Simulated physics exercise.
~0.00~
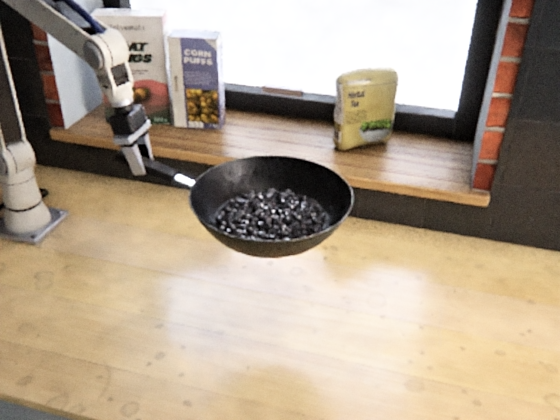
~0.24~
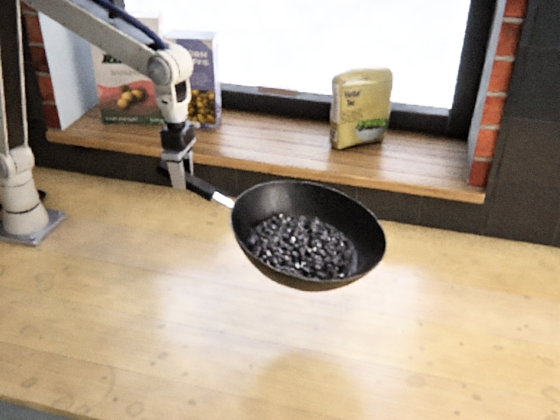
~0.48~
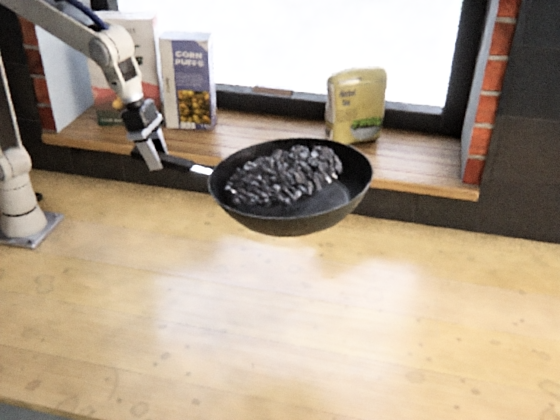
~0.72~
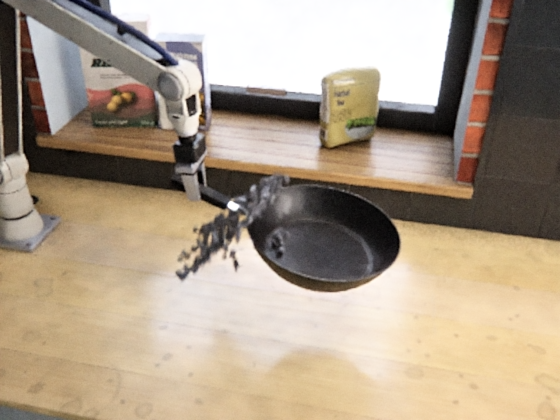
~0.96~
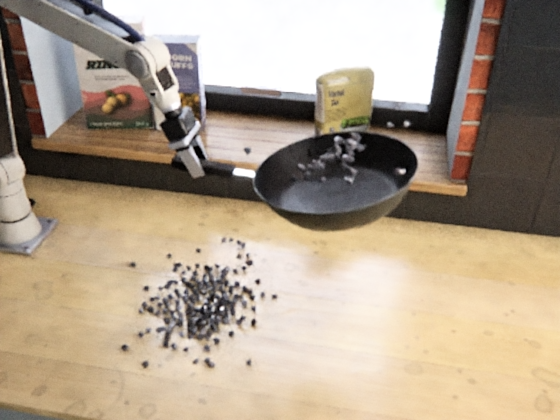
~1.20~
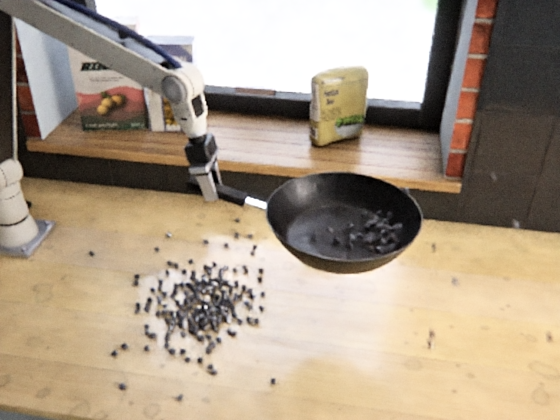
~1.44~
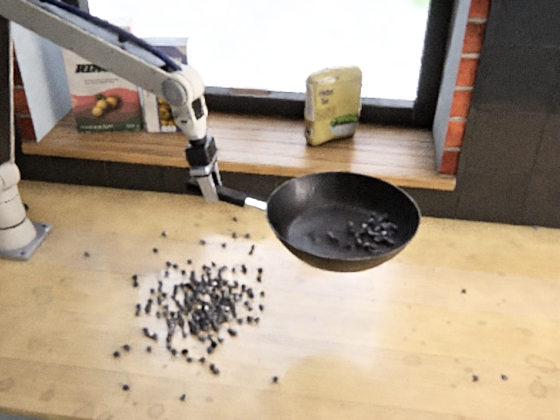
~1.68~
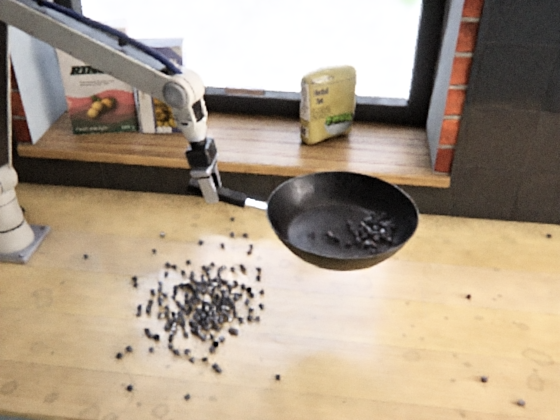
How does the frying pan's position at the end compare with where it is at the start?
At the end the frying pan is farther to the right and slightly lower in view. It starts mostly to the left of the yellow-green packet and finishes below it, reaching past its right side.
